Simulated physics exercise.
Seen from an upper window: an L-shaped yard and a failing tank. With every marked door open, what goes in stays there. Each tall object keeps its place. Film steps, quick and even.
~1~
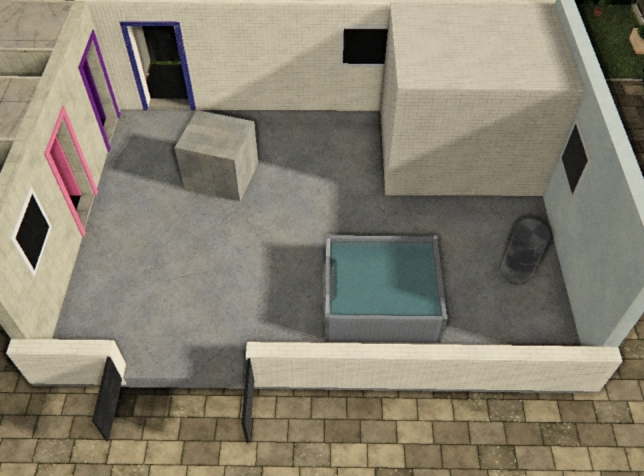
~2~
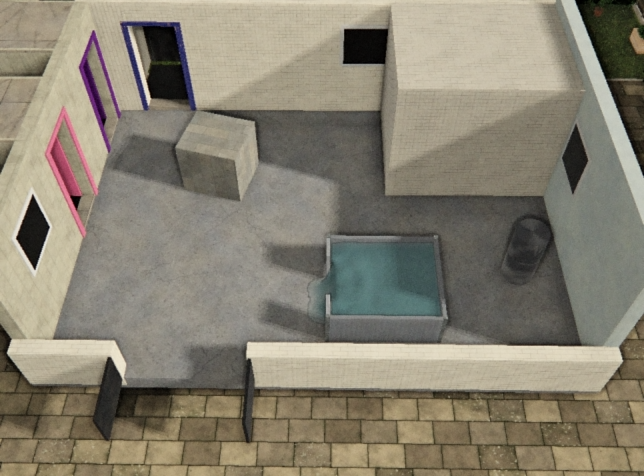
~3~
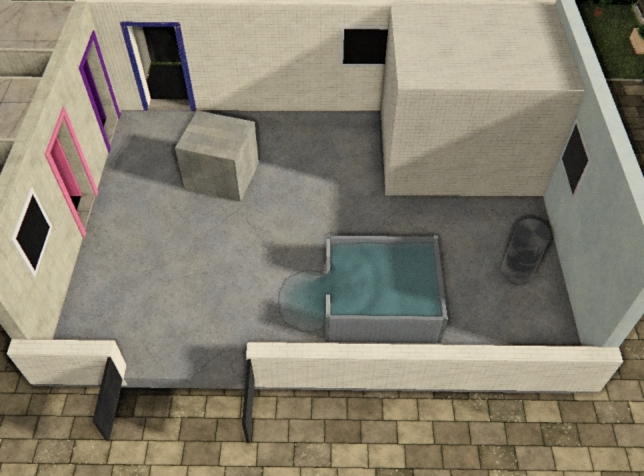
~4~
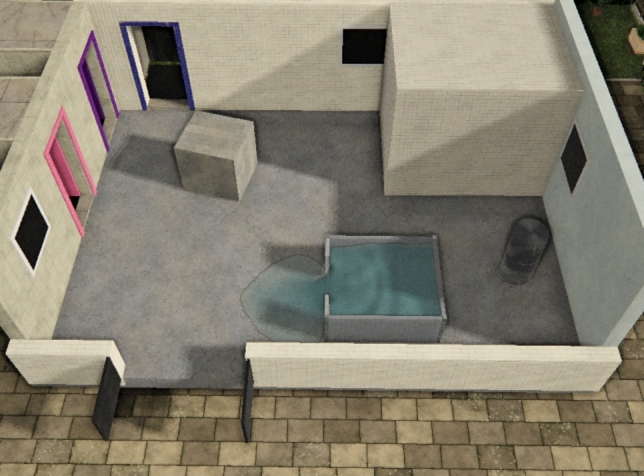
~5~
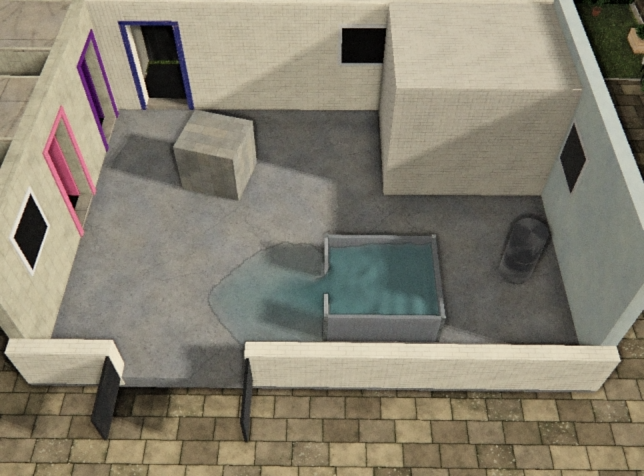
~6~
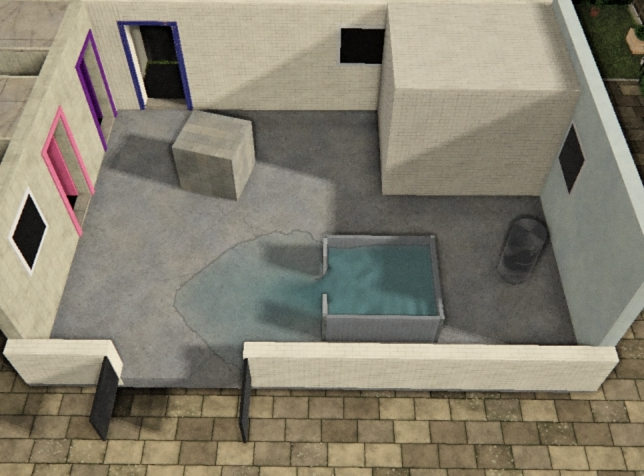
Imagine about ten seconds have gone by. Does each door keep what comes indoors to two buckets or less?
Outcome: The blue door is going to be at or under the line, the purple door is going to be over the line, the pink door is going to be over the line.
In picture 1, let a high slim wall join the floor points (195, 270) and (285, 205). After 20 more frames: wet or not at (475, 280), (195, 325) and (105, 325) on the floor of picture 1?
Taking the points in order - unwetted, wetted, wetted.
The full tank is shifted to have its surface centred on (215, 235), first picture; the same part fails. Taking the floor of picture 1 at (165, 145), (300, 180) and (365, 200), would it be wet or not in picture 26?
Taking them in the order asked: Inundated, then spared, then spared.
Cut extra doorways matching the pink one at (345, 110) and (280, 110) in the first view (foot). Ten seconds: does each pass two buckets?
The first door ends up below and the second ends up below.
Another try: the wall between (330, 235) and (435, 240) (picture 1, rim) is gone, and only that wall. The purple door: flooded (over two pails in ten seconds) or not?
Well, purple overshoots, as it turns out.
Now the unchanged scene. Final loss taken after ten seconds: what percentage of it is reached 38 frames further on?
It comes to around 65 per cent.
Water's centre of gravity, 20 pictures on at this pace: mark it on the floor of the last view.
Around pixel (248, 281) of the last picture.
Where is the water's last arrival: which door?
Answer: The blue-painted one.
A moment on, water covers 30 % of the floor; the blue door not reached, the purple door not reached, the pink door not reached.
Next, water covers 40 % of the floor; the blue door not reached, the purple door not reached, the pink door wet at the sill, nothing in.
Then, water covers 40 % of the floor; the blue door not reached, the purple door wet at the sill, nothing in, the pink door over two buckets in.
Later, water covers 50 % of the floor; the blue door wet at the sill, nothing in, the purple door under two buckets in, the pink door over two buckets in.
In the end, water covers 60 % of the floor; the blue door wet at the sill, nothing in, the purple door over two buckets in, the pink door over two buckets in.
